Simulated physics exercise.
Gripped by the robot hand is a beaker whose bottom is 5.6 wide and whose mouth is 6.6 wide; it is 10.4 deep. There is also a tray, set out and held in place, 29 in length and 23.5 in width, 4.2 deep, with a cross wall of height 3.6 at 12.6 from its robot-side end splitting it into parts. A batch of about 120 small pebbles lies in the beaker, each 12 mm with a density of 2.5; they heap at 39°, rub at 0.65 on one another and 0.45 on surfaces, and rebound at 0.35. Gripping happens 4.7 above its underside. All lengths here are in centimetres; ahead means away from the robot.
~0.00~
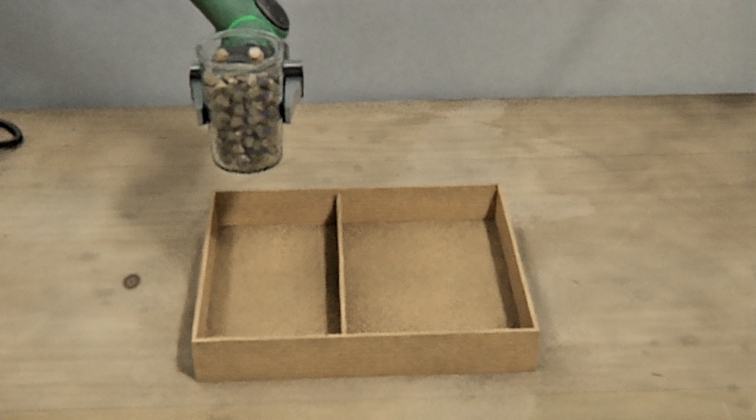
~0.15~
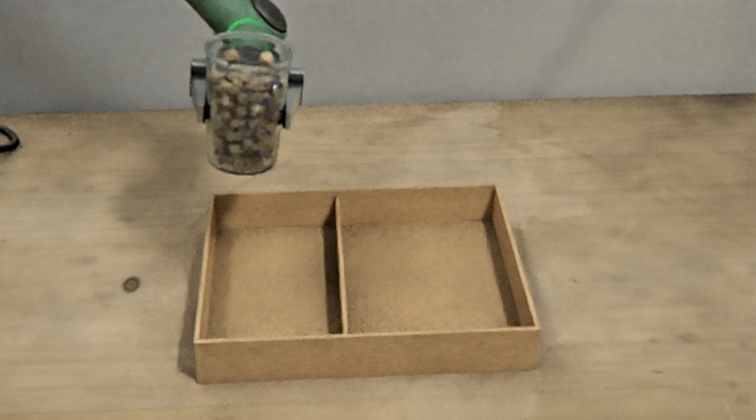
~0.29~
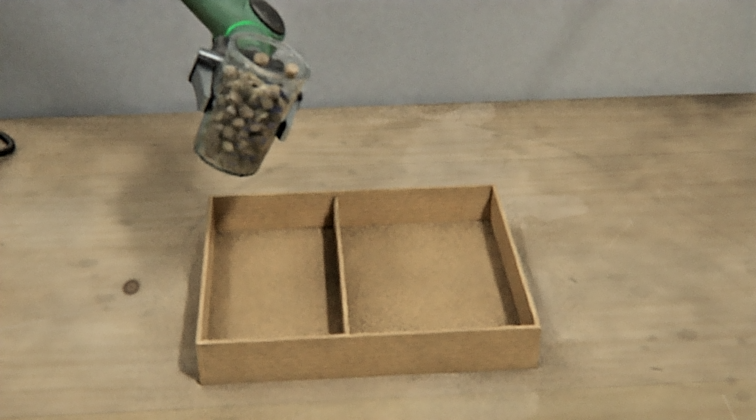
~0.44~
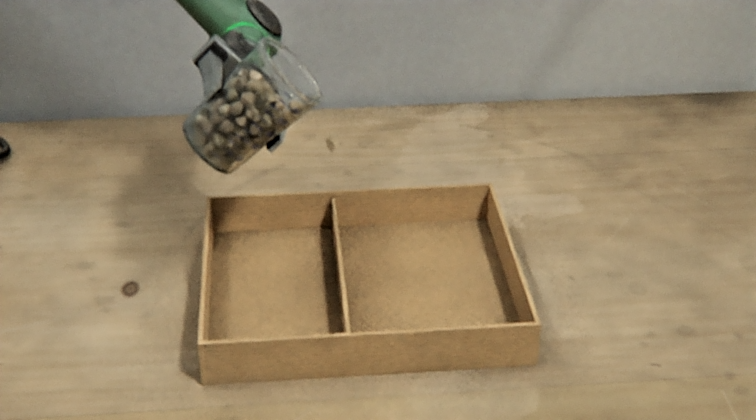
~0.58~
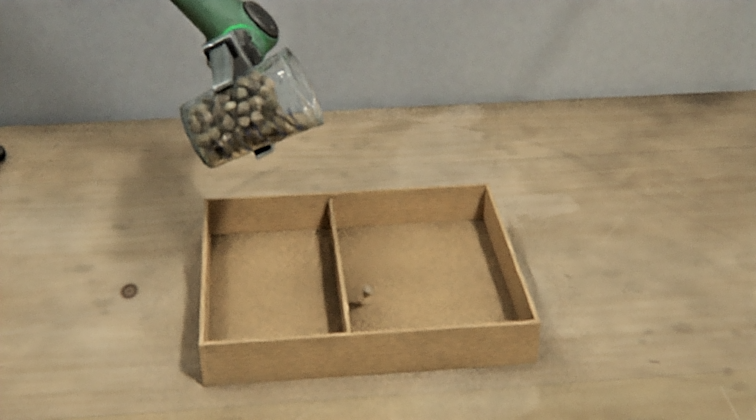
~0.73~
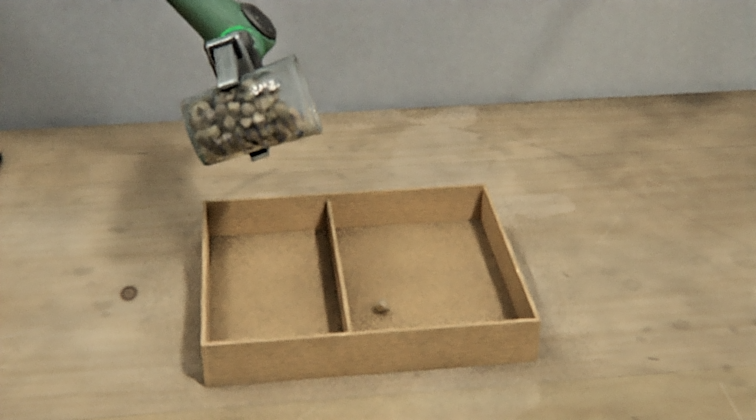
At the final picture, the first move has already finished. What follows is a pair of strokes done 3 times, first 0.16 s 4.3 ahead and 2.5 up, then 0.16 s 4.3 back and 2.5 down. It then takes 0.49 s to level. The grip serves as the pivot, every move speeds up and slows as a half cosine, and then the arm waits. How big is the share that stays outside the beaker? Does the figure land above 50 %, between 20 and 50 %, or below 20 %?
The figure lands between 20 and 50 %.
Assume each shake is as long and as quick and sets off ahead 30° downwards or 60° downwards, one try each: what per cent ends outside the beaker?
First try about 5 %, second try about 0 %.
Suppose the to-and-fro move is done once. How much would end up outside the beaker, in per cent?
Expected share: About 15 %.
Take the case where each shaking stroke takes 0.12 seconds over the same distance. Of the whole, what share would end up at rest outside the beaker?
It would be near 75 per cent.
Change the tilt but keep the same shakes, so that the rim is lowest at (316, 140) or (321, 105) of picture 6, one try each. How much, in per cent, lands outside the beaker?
Roughly 80 and 5 percent.
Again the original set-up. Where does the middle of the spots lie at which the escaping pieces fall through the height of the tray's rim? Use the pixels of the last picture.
I'd put it somewhere near (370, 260).
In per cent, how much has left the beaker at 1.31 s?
Around 20 percent at that moment.
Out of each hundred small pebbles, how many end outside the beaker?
Around 30 in a hundred.
After 1.31 s, tilted 72° forward, highest piece 22 above the table; 101 in the beaker, 11 in the far-side part, 4 in the robot-side part, 7 in flight or on a rim.
After 1.89 s, tilted 46° forward, highest piece 23 above the table; 88 in the beaker, 28 in the far-side part, 7 in the robot-side part.
After 2.38 s, level, highest piece 23 above the table; 88 in the beaker, 28 in the far-side part, 7 in the robot-side part.
After 3.43 s, level, highest piece 23 above the table; 88 in the beaker, 28 in the far-side part, 7 in the robot-side part.
In the end, 88 in the beaker, 28 in the far-side part, 7 in the robot-side part. That is 28 % outside the beaker.
